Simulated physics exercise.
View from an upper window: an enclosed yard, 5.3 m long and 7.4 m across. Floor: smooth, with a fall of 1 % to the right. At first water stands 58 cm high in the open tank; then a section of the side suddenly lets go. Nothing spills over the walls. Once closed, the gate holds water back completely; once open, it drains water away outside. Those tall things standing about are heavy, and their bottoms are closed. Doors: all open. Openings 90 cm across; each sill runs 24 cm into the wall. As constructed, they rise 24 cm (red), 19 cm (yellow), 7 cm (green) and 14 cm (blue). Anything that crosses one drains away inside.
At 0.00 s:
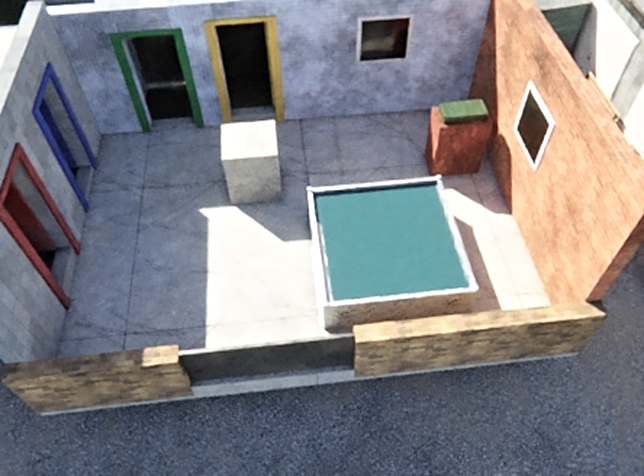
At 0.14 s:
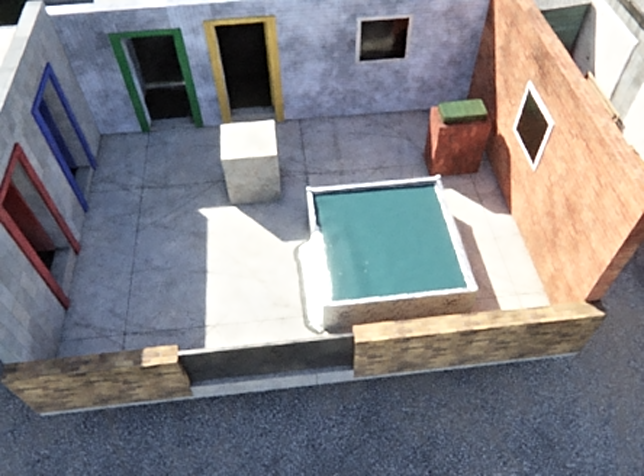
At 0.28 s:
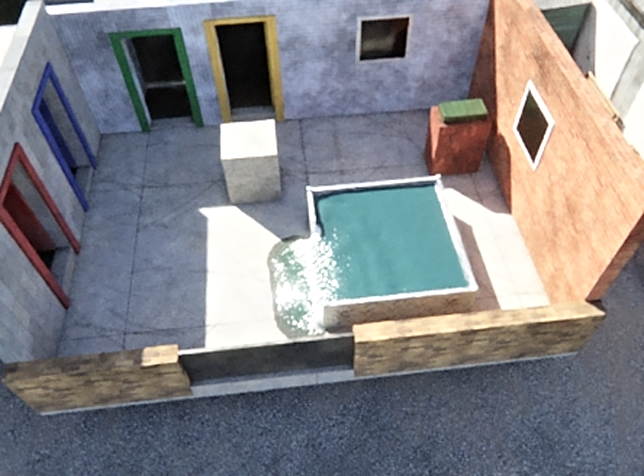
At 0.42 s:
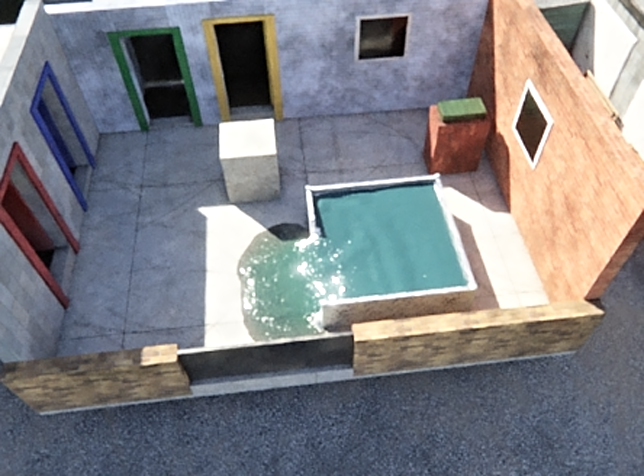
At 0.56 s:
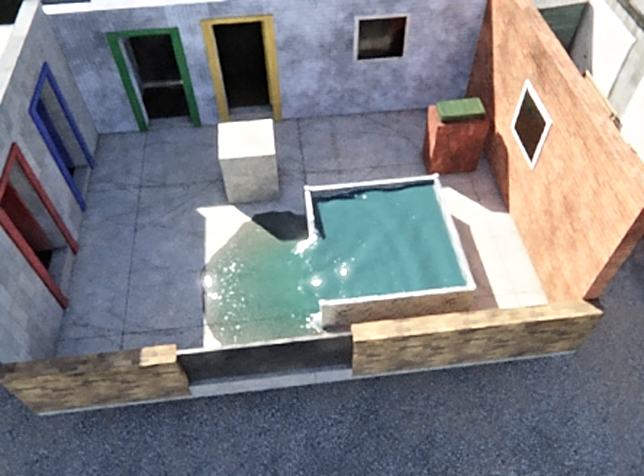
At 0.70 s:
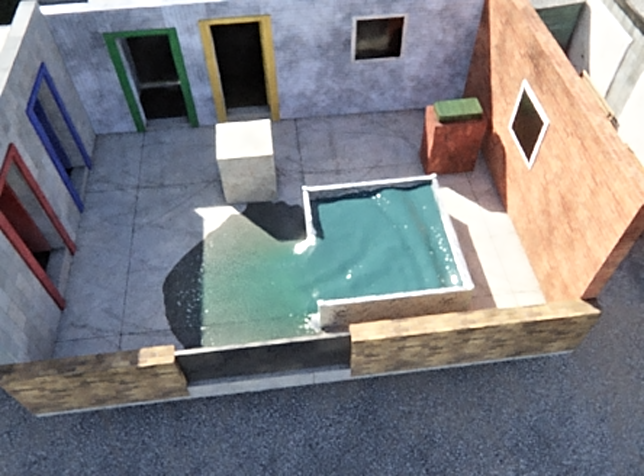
Water pouring from the left side of an open tank and spreading leftward across the paved floor of a walled yard.
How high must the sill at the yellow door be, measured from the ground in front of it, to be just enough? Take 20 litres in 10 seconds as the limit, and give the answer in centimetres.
About 8 cm.
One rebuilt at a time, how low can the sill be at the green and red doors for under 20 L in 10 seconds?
About 16 cm at green and about 19 cm at red.
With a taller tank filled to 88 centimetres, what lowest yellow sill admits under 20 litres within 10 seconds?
Required height: Approx. 11.5 cm.
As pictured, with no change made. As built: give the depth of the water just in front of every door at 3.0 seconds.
Door by door in centimetres - red 25, yellow 0, green 0, blue 11.
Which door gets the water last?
Last in order comes the yellow door.
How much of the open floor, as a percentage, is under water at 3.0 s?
About 40 per cent.
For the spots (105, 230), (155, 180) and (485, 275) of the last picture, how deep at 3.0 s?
The three readings, in order, are 15, 2 and 0 cm.
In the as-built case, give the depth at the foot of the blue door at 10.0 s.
Roughly 8.5 cm deep.
After 1.4 s water covers 30 % of the floor, deepest (30 cm) near (310, 303); it has not reached the yellow door.
After 3.0 s water covers 40 % of the floor, deepest (34 cm) near (65, 362); it has not reached the yellow door.
After 10.0 s water covers 95 % of the floor, deepest (15 cm) near (464, 112); 8 cm at the yellow door, 0 litres in over its 19 cm sill.
At the yellow door as built, the water arrived by 4.5 s and peaked near 14 cm at 6.0 s.
With a sill of 7 cm, 26 litres would have come in within the 10 s; with 9 cm, 12 litres. So under 20 litres takes about 8 cm.
